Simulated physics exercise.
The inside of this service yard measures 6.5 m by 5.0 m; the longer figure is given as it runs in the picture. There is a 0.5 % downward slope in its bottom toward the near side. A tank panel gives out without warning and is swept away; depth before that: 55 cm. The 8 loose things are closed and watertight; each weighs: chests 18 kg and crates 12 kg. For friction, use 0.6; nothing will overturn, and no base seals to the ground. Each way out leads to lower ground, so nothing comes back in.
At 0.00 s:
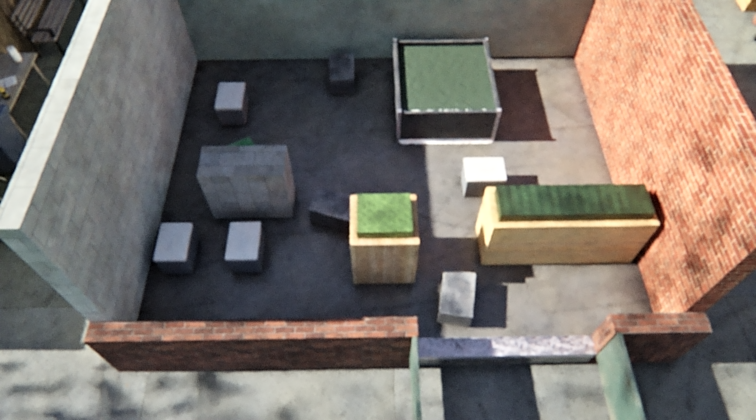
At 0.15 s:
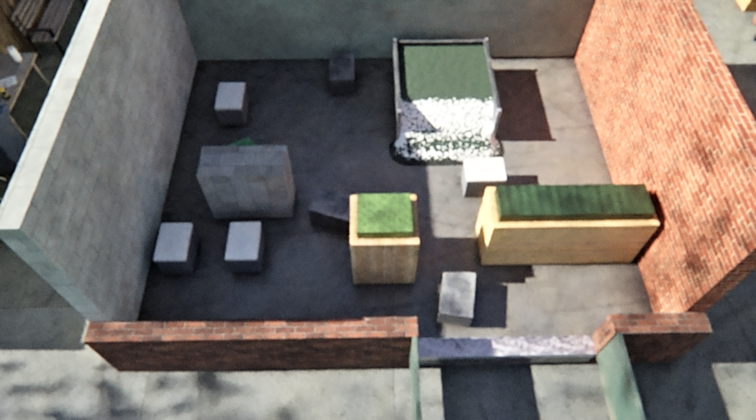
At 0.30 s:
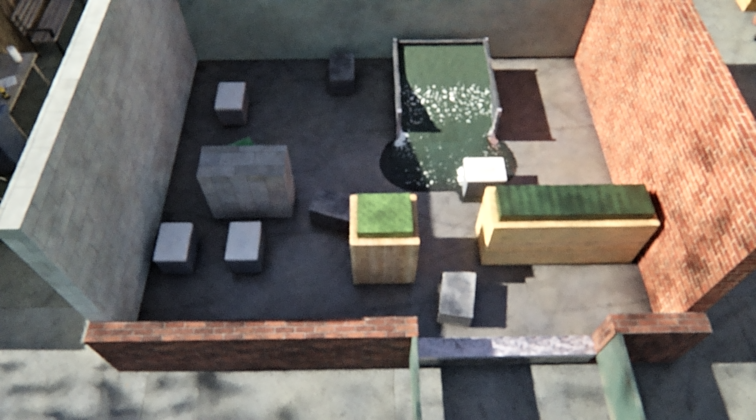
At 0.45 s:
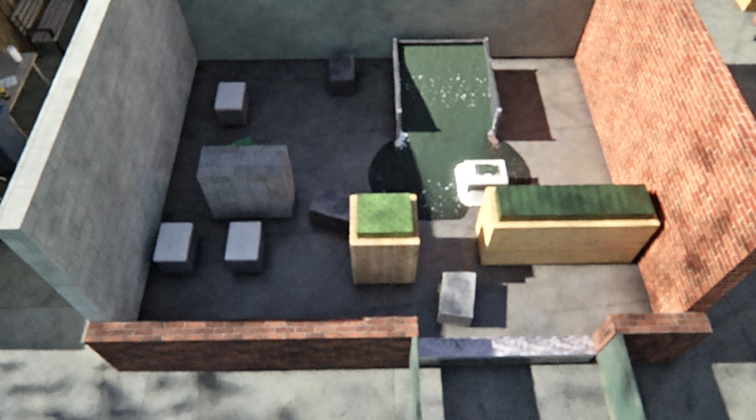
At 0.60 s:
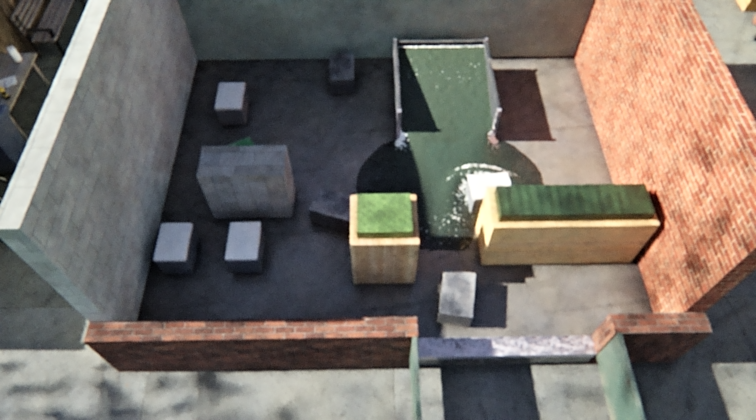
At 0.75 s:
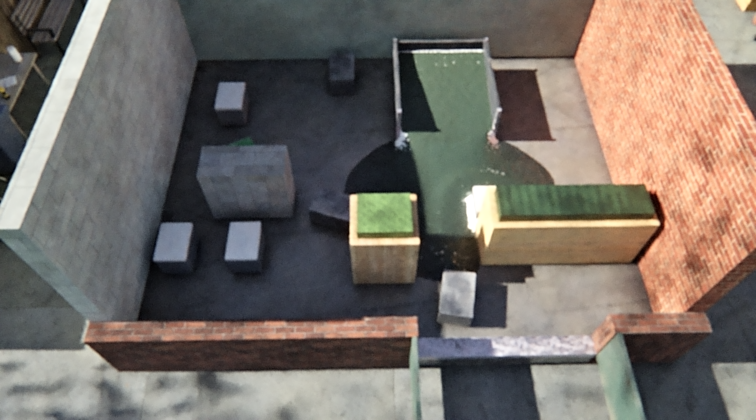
Water poured from the near side of a green tank in a walled yard, spread across the floor, and pushed a white box up against the long yellow crate while the other blocks stayed put.
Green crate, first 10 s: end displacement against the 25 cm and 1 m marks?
Under 25 cm.
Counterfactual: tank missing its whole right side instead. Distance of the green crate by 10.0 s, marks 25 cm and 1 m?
Afterwards the green crate stays almost motionless.
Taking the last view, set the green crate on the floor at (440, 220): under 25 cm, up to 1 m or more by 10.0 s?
Outcome: It is taken a long way.
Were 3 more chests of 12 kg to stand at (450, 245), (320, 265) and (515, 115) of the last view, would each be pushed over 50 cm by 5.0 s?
Spot by spot, in turn: Exceeds it, falls short, falls short.
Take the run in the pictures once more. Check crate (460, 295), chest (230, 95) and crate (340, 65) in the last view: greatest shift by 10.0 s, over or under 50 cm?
First one went too far, second one stayed inside, third one stayed inside.
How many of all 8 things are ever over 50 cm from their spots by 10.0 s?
That comes to 3.
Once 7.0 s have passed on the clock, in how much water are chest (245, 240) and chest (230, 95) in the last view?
Close to 4 and 1 centimetres.
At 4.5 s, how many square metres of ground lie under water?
Somewhere around 26 m2, roughly.
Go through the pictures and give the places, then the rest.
The green crate at (235, 154) rests on the ground; water covers 2.1 m2; 0 of 8 have shifted, in the first frame.
The green crate at (235, 154), on the bottom; 2.9 m2 under water; 0 of 8 have shifted, in the second frame.
The green crate at (235, 154) rests on the ground; water covers 3.8 m2; 0 of 8 have shifted, in the third frame.
The green crate at (235, 154) rests on the ground; water covers 4.8 m2; 1 of 8 have shifted, in the fourth frame.
The green crate at (235, 154) rests on the ground; water covers 6.1 m2; 1 of 8 have shifted, in the fifth frame.
The green crate at (235, 154) rests on the ground; water covers 7.2 m2; 1 of 8 have shifted, in the sixth frame.
After 2.0 s the green crate is near (235, 154), 0.0 m from its start, aground; 1 of 8 are out; 1 afloat.
After 4.5 s the green crate is near (235, 154), 0.0 m from its start, aground; 1 of 8 are out; 0 afloat.
After 7.0 s the green crate is near (235, 154), 0.0 m from its start, aground; 1 of 8 are out; 0 afloat.
After 10.0 s the green crate is near (235, 154), 0.0 m from its start, aground; 1 of 8 are out; 0 afloat.
